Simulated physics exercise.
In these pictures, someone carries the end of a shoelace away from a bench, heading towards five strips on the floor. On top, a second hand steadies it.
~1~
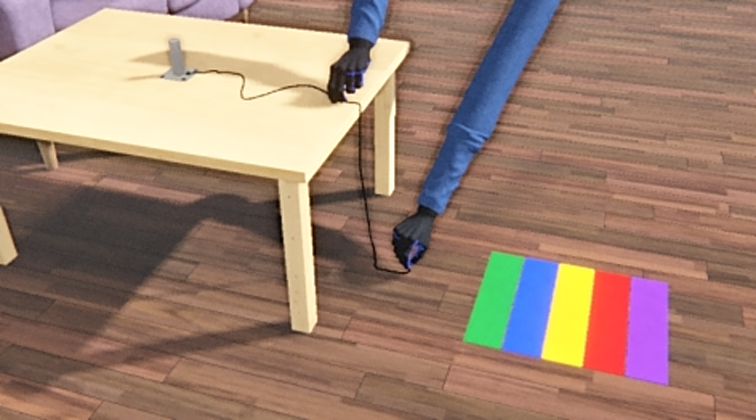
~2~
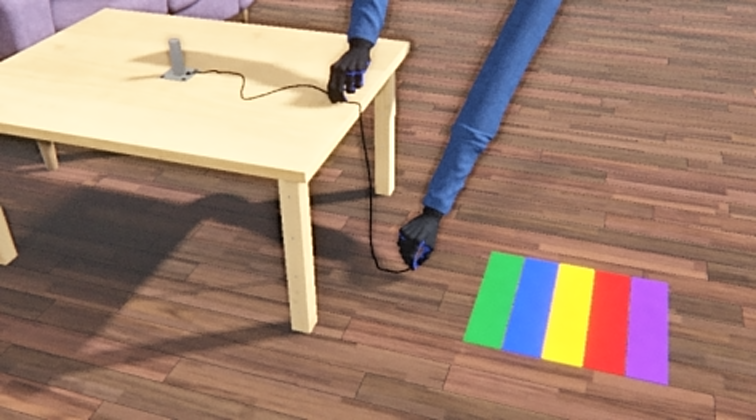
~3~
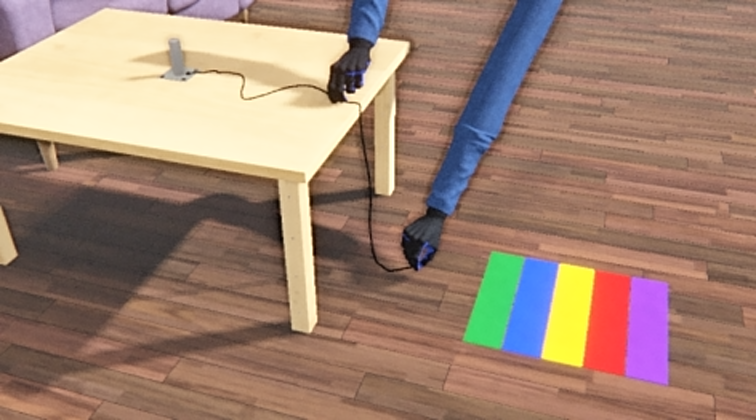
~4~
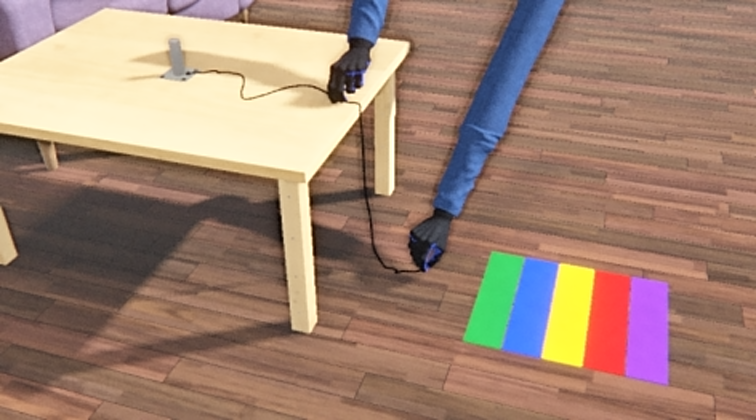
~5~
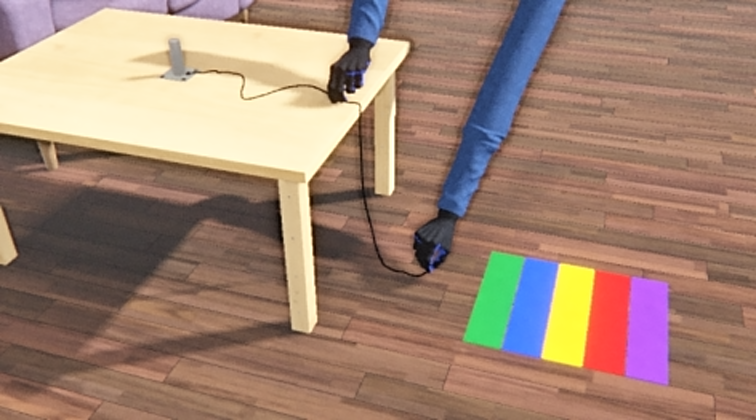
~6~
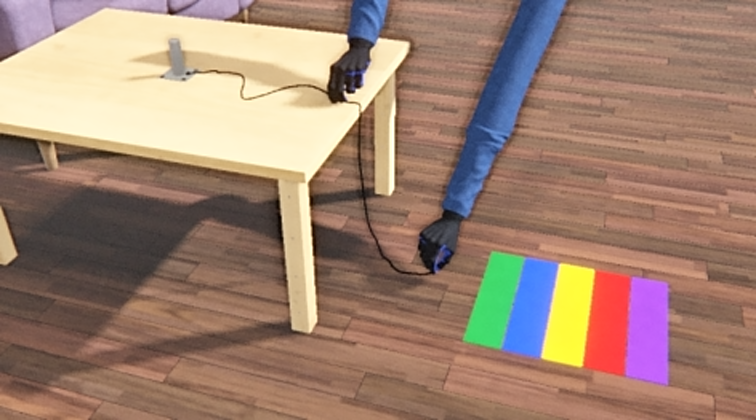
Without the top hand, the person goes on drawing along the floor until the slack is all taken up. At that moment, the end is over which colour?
Over red.
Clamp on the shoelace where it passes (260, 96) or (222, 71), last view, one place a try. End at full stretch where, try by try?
(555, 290), (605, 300).
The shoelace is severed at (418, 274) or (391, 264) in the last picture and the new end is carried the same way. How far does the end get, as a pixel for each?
(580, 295) and (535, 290).
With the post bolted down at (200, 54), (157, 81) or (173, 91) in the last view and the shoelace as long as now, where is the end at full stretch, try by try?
The first try gives about (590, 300), the second about (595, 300) and the third about (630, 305).
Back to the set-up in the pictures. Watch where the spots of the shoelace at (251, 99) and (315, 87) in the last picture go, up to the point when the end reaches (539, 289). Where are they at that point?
Point 1 - (301, 93); point 2 - (361, 113).
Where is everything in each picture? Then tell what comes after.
The first frame shows end (409, 264); green (487, 327); blue (525, 335); yellow (565, 343); red (605, 351); purple (647, 360).
The second frame shows end (415, 265); shoelace through (218, 73) (242, 96) (311, 86) (361, 119) (371, 191) (373, 253).
The third frame shows end (419, 266).
The fourth frame shows end (426, 267); shoelace through (218, 73) (242, 96) (311, 86) (361, 119) (366, 190) (376, 254).
The fifth frame shows end (431, 268).
The sixth frame shows end (436, 269); shoelace through (218, 73) (242, 96) (311, 86) (360, 119) (363, 190) (382, 254).
Soon after, end near (539, 289); over blue.
Then, end near (587, 298); over yellow.
At full stretch, end near (615, 303); over red. It gets as far as the red strip.
